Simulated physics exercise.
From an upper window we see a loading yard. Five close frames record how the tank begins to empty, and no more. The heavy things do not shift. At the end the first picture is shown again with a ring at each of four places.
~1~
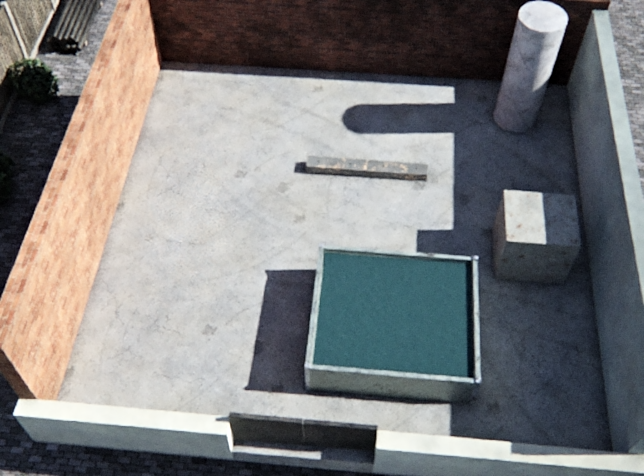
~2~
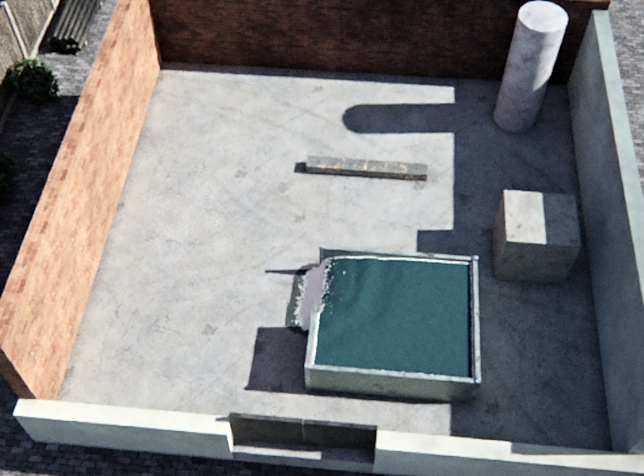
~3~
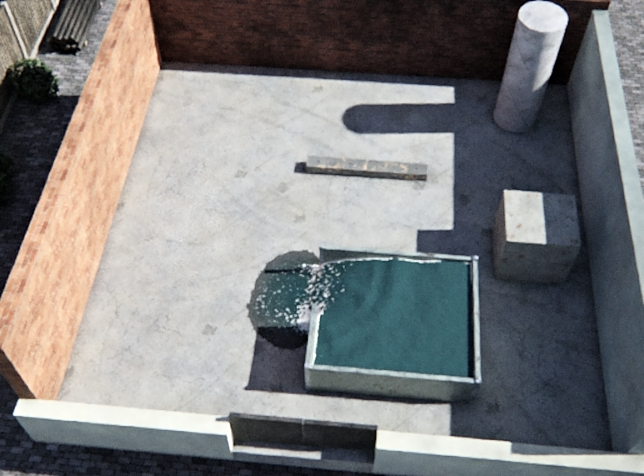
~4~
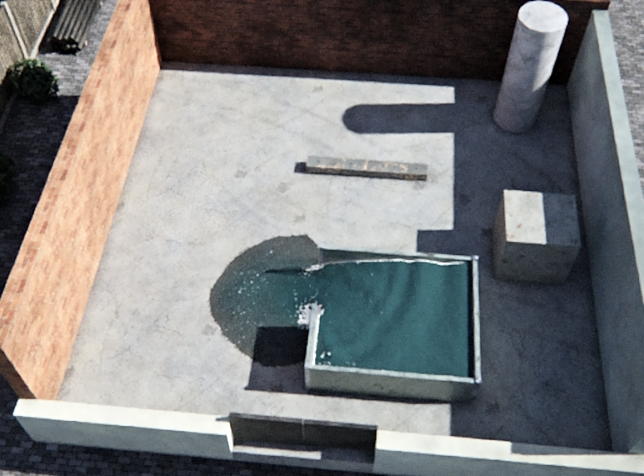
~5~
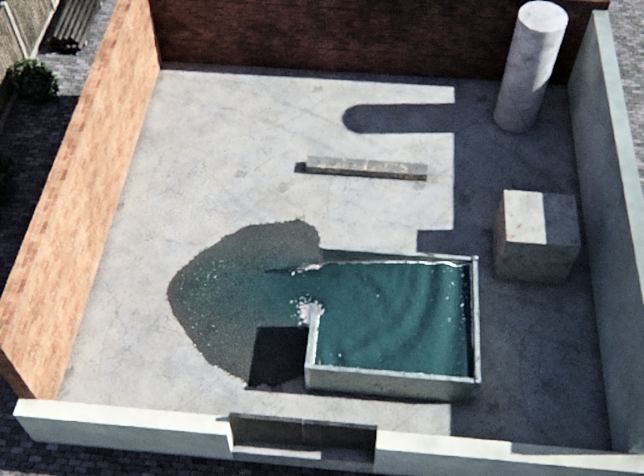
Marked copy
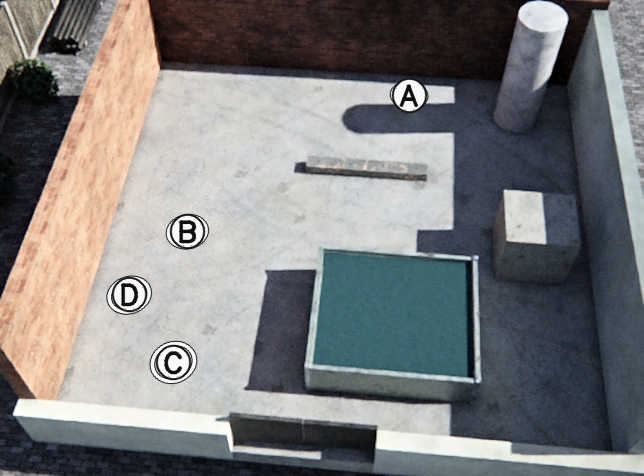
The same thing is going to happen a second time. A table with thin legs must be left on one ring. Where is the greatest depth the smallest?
The answer is place A.
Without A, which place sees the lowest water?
B.
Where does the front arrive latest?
A it is.
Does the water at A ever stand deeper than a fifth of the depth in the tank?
No, it does not.
On the marked copy, A at (409, 95); B at (187, 231); C at (173, 362); D at (129, 294).
If A is chosen, the water peaks at about 8 % of the depth that stood in the tank.
If B is chosen, the water peaks at about 17 % of the depth that stood in the tank.
If C is chosen, the water peaks at about 28 % of the depth that stood in the tank.
If D is chosen, the water peaks at about 32 % of the depth that stood in the tank.
